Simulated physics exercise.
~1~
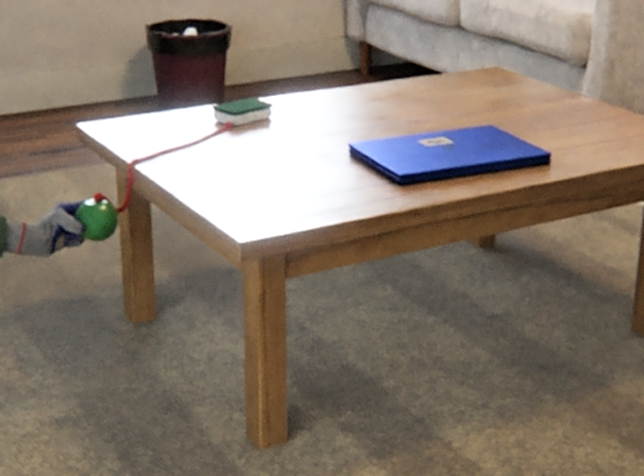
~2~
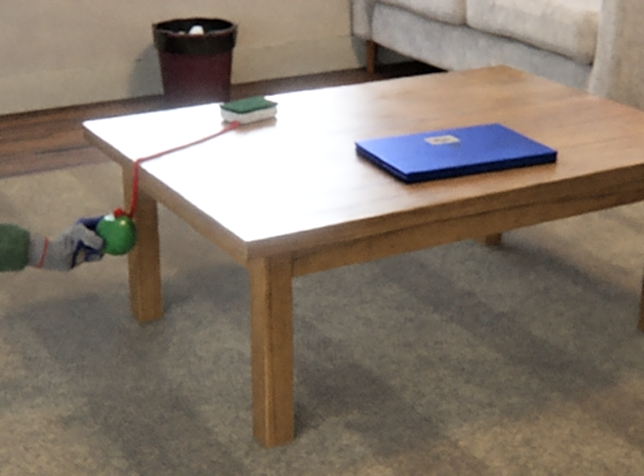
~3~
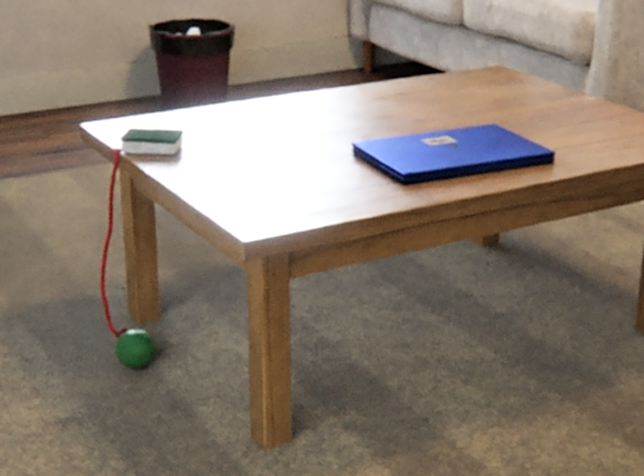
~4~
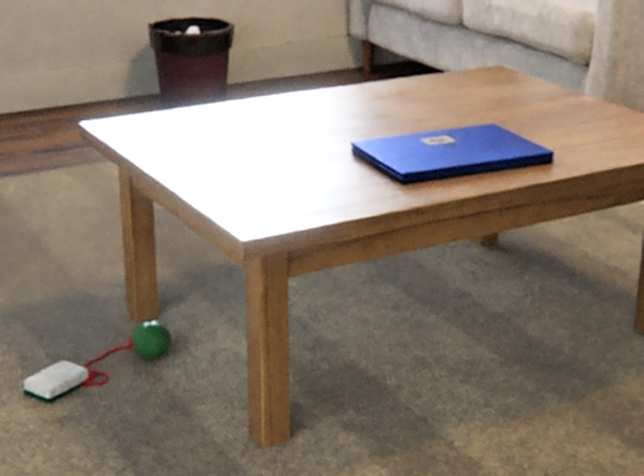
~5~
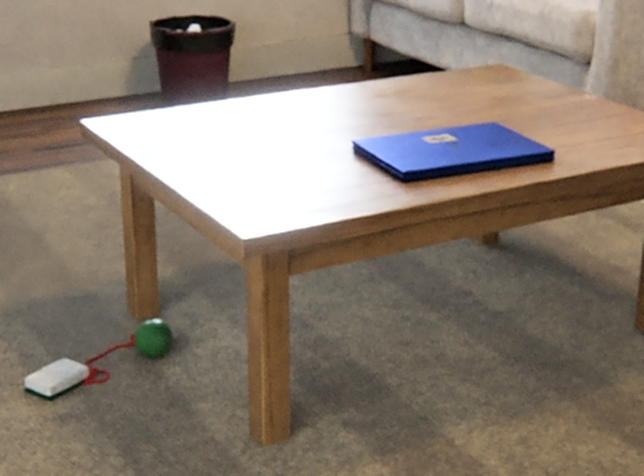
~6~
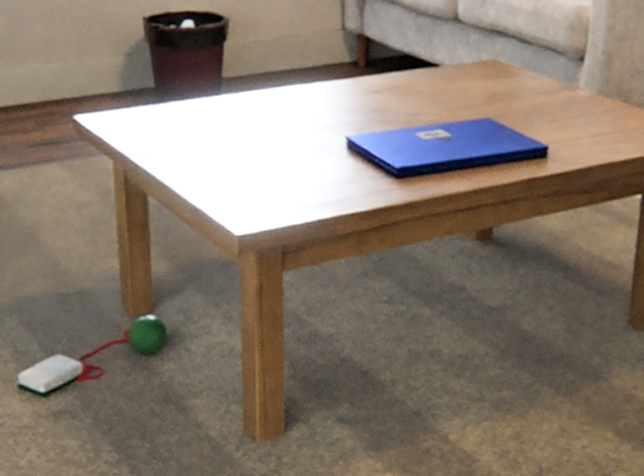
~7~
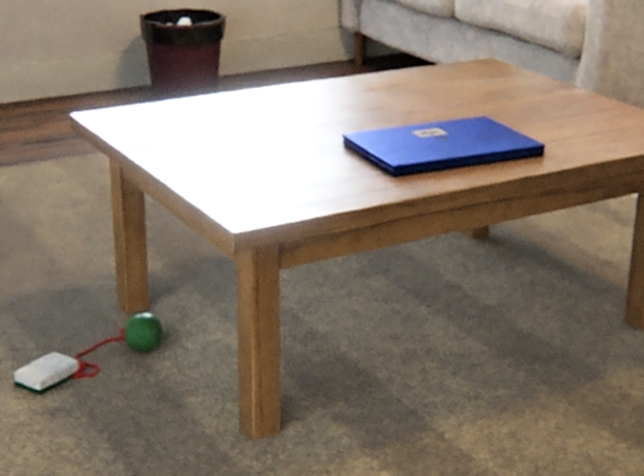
At the start, a gloved hand at the left holds a green apple just past the end of a wooden coffee table, with a red cord running from it to a green and white sponge on the tabletop. A blue laptop lies closed nearby. The hand shifts slightly right, then lets go and is gone from view as the apple drops and the sponge slides left to the table's edge. The sponge then goes over and lands upside down, white side up. Finally, apple, cord and sponge lie still on the carpet, while the laptop remains in place.
